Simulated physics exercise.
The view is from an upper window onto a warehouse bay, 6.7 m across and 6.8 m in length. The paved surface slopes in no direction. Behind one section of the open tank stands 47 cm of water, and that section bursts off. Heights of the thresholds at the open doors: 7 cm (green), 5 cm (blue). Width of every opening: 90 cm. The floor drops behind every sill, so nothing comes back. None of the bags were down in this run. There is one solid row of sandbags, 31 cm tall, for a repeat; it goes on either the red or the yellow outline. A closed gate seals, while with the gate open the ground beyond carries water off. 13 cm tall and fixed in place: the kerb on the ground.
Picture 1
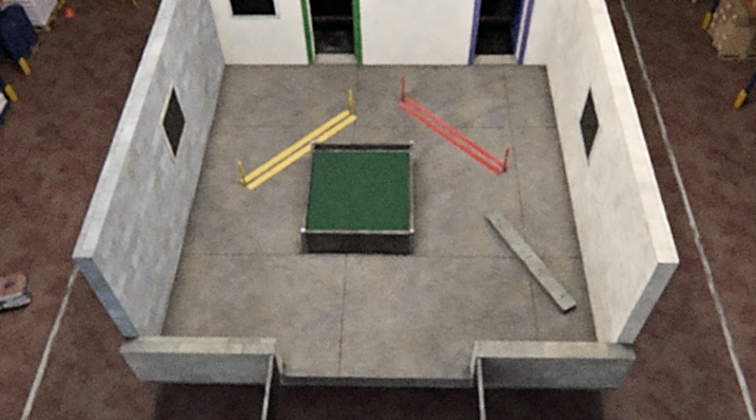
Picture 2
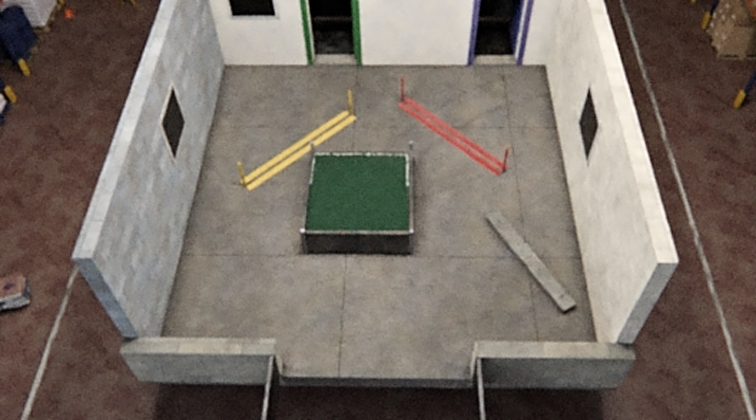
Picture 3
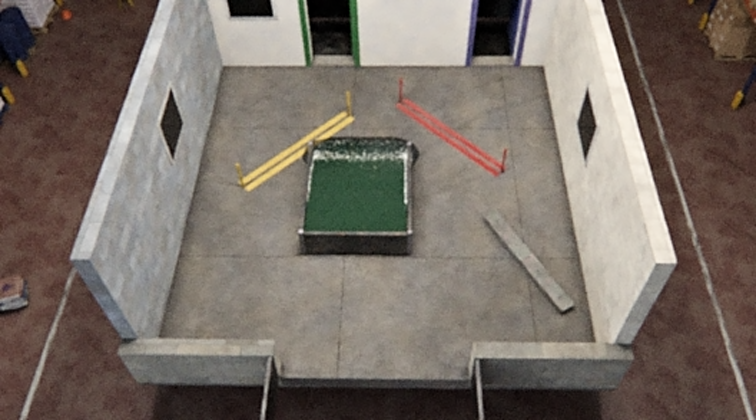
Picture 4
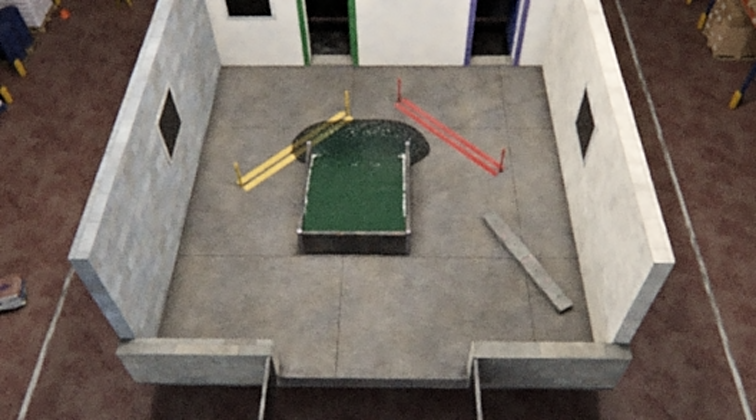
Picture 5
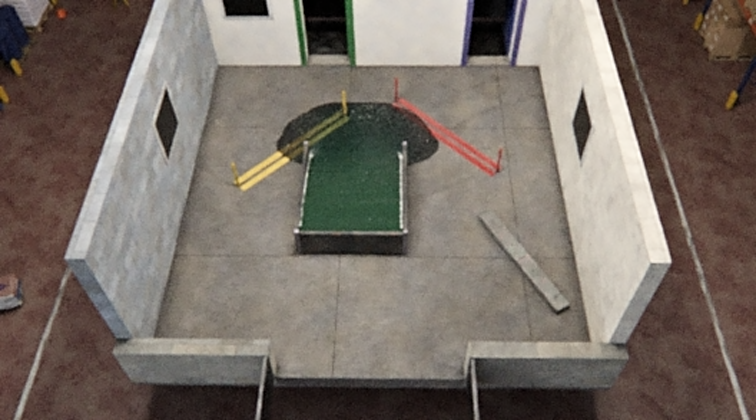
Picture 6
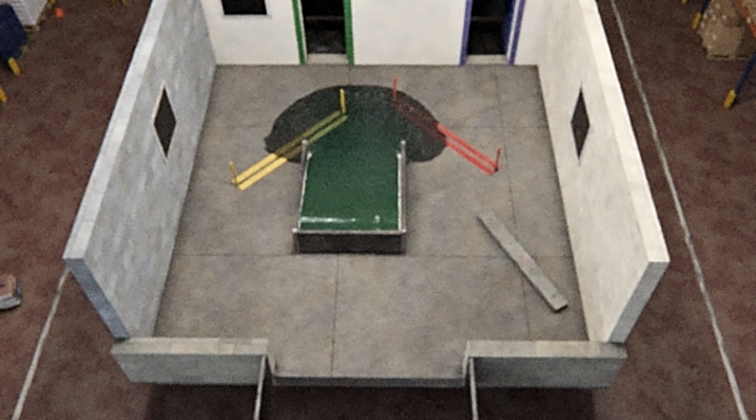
Dark water pours from the far side of a green tank and spreads across grey paving.
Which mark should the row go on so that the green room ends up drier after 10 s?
On the yellow mark.
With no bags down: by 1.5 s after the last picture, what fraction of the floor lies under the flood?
Wet share: Around 25 %.
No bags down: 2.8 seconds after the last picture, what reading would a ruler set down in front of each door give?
Depths in centimetres: Green 15, blue 8.
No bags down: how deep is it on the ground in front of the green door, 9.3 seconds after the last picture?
About 3.5 cm deep.
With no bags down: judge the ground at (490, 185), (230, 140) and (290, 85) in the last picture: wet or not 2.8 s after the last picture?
Bone dry, bone dry, soaked.
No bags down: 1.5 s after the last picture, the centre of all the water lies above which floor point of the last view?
Roughly (358, 138) in the last view.
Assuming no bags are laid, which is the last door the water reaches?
Blue.
Then, 0.7 s after the last picture water covers 20 % of the floor and is deepest (26 cm) near (363, 67) in the run without bags; in at the green door, 9 L with no bags, 7 L with the row on red, 0 L on yellow.
Then, 1.5 s after the last picture water covers 25 % of the floor and is deepest (24 cm) near (372, 67) in the run without bags; in at the green door, 63 L with no bags, 69 L with the row on red, 1 L on yellow.
Then, 2.8 s after the last picture water covers 30 % of the floor and is deepest (21 cm) near (538, 73) in the run without bags; in at the green door, 138 L with no bags, 179 L with the row on red, 6 L on yellow.
Then, 5.3 s after the last picture water covers 60 % of the floor and is deepest (10 cm) near (216, 72) in the run without bags; in at the green door, 165 L with no bags, 217 L with the row on red, 7 L on yellow.
Then, 9.3 s after the last picture water covers 80 % of the floor and is deepest (8 cm) near (555, 281) in the run without bags; in at the green door, 165 L with no bags, 218 L with the row on red, 7 L on yellow.
